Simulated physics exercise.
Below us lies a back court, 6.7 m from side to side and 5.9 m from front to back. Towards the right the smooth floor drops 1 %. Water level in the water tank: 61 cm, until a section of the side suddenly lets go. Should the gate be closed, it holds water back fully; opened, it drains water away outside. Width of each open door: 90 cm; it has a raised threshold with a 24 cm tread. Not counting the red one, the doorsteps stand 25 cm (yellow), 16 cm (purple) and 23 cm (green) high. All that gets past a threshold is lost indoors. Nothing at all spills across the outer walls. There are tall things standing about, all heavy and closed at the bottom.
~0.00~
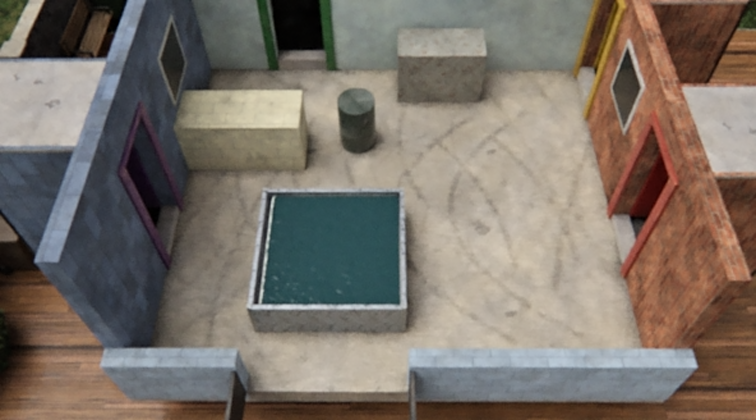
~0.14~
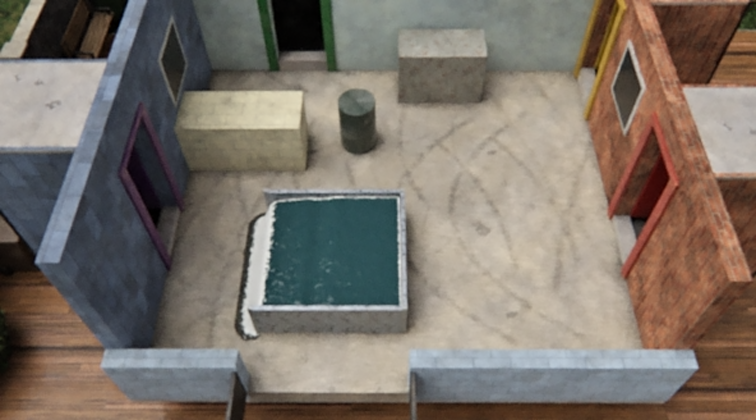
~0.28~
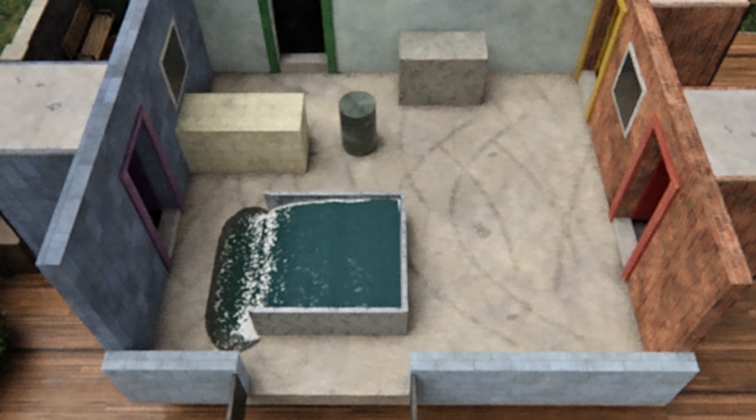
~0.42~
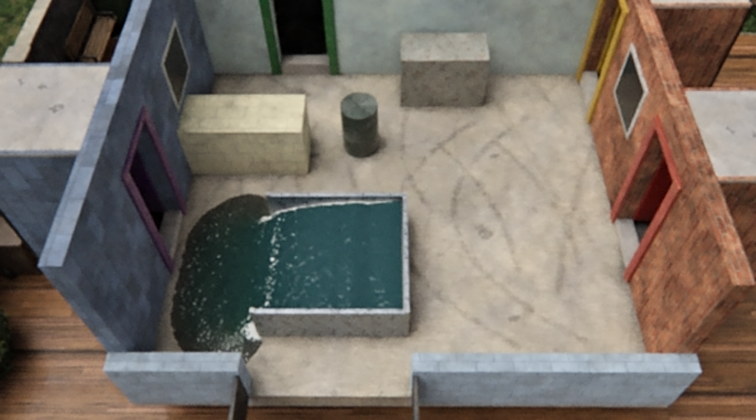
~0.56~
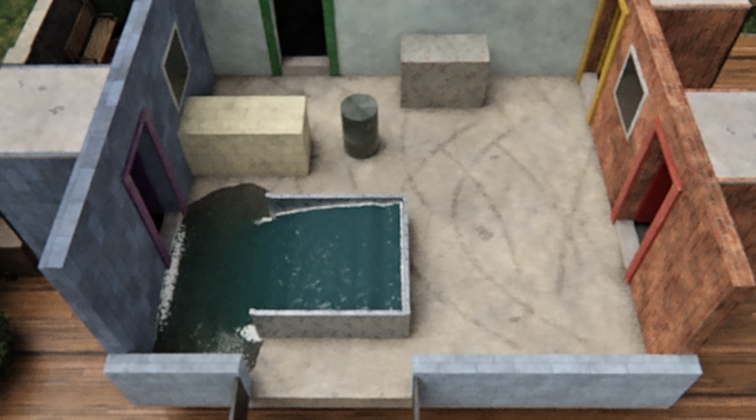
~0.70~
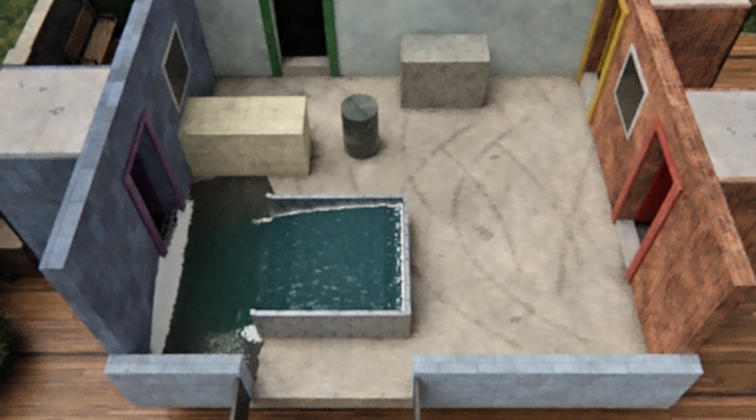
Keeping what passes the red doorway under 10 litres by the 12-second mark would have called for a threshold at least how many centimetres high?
It would have called for about 9 cm.
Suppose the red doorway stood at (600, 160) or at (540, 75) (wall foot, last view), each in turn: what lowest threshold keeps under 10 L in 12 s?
About 10.0 cm, then about 7.0 cm.
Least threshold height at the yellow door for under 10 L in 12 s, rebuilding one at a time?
The yellow one would have to be about 7.0 cm high.
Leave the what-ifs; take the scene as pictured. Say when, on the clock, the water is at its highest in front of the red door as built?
Roughly 5.5 s.
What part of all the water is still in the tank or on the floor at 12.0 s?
About 78 in every hundred.
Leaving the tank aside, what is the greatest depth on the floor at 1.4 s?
I'd put it near 48 cm.
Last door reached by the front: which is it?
Answer: Green.
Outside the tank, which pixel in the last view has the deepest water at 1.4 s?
(152, 366).
After 1.4 s water covers 15 % of the floor, deepest (48 cm) near (152, 366); it has not reached the red door.
After 3.0 s water covers 35 % of the floor, deepest (30 cm) near (193, 179); it has not reached the red door.
After 12.0 s water covers 85 % of the floor, deepest (8 cm) near (256, 285); 7 cm at the red door, 1 litre in over its 13 cm threshold.
At the red door as built, the water arrived by 4.3 s and peaked near 14 cm at 5.4 s.
Run again over the same 12 s with other heights there, 22 litres in over 7 cm, 6 litres over 10 cm. The limit of 10 litres is kept from about 9 cm up.
